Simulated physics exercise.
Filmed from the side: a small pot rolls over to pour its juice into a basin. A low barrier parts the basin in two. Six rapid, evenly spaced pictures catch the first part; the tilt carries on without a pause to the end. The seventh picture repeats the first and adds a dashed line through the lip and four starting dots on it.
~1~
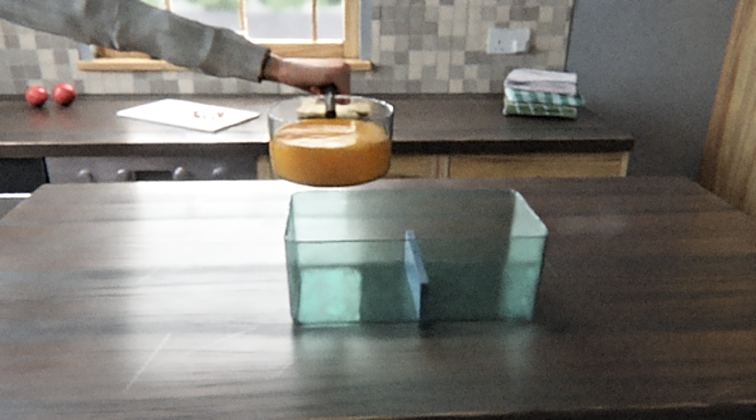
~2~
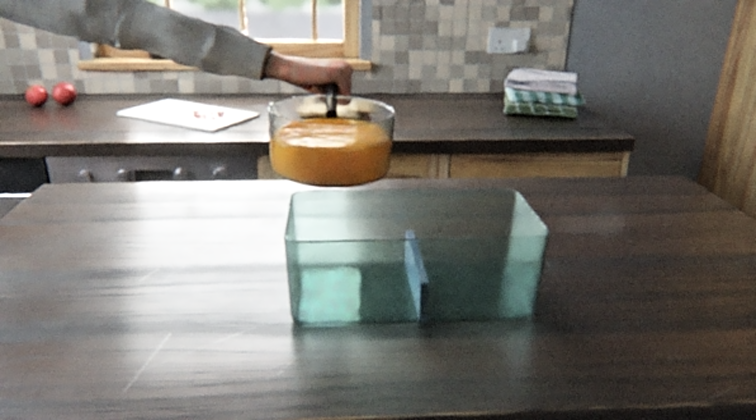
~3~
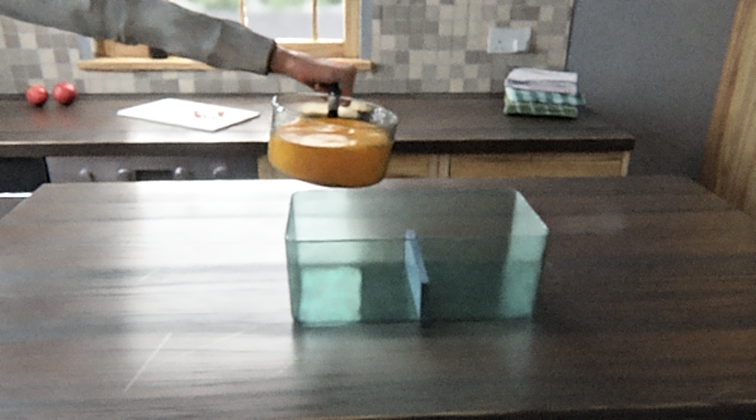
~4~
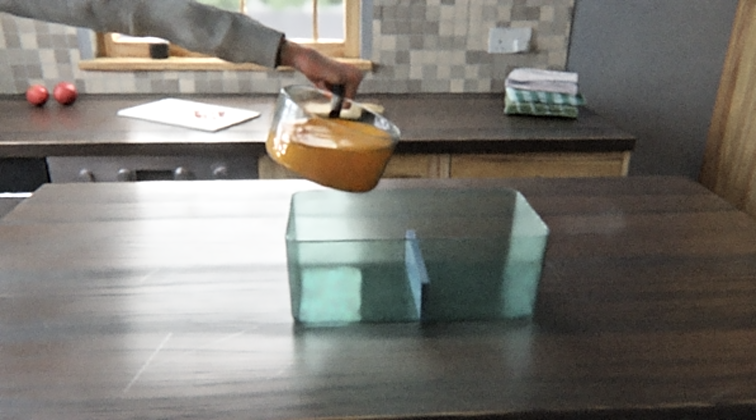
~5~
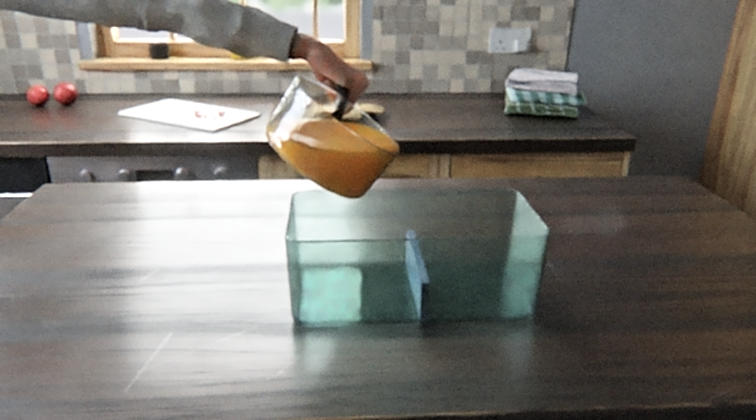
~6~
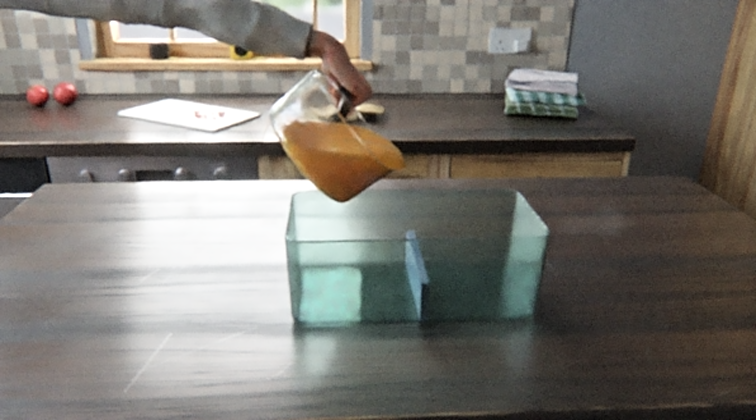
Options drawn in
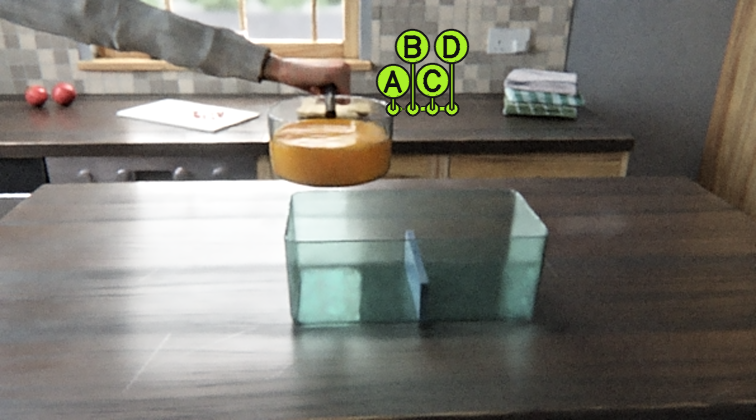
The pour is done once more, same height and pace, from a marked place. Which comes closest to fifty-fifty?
Choose B.
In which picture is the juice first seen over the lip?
Picture 6.
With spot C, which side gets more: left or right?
More ends on the right.
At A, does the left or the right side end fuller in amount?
More ends on the left.
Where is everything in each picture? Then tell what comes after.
In the first picture, upright, lip at (391, 109); basin from (291, 322) to (534, 315); top of the wall at (416, 254); nothing has left yet.
In the second picture, tipped about 2°, lip at (392, 111); nothing has left yet.
In the third picture, tipped about 10°, lip at (395, 118); nothing has left yet.
In the fourth picture, tipped about 21°, lip at (398, 131); nothing has left yet.
In the fifth picture, tipped about 35°, lip at (397, 147); nothing has left yet.
In the sixth picture, tipped about 52°, lip at (392, 164); juice is over the lip, down to (392, 164).
In lime, A at (393, 109); B at (412, 108); C at (432, 108); D at (451, 108).
If A is chosen, about 71 % ends left of the wall and 26 % right of it; 3 % is lost outside.
If B is chosen, about 47 % ends left of the wall and 51 % right of it.
If C is chosen, about 30 % ends left of the wall and 68 % right of it.
If D is chosen, about 12 % ends left of the wall and 83 % right of it; 5 % is lost outside.
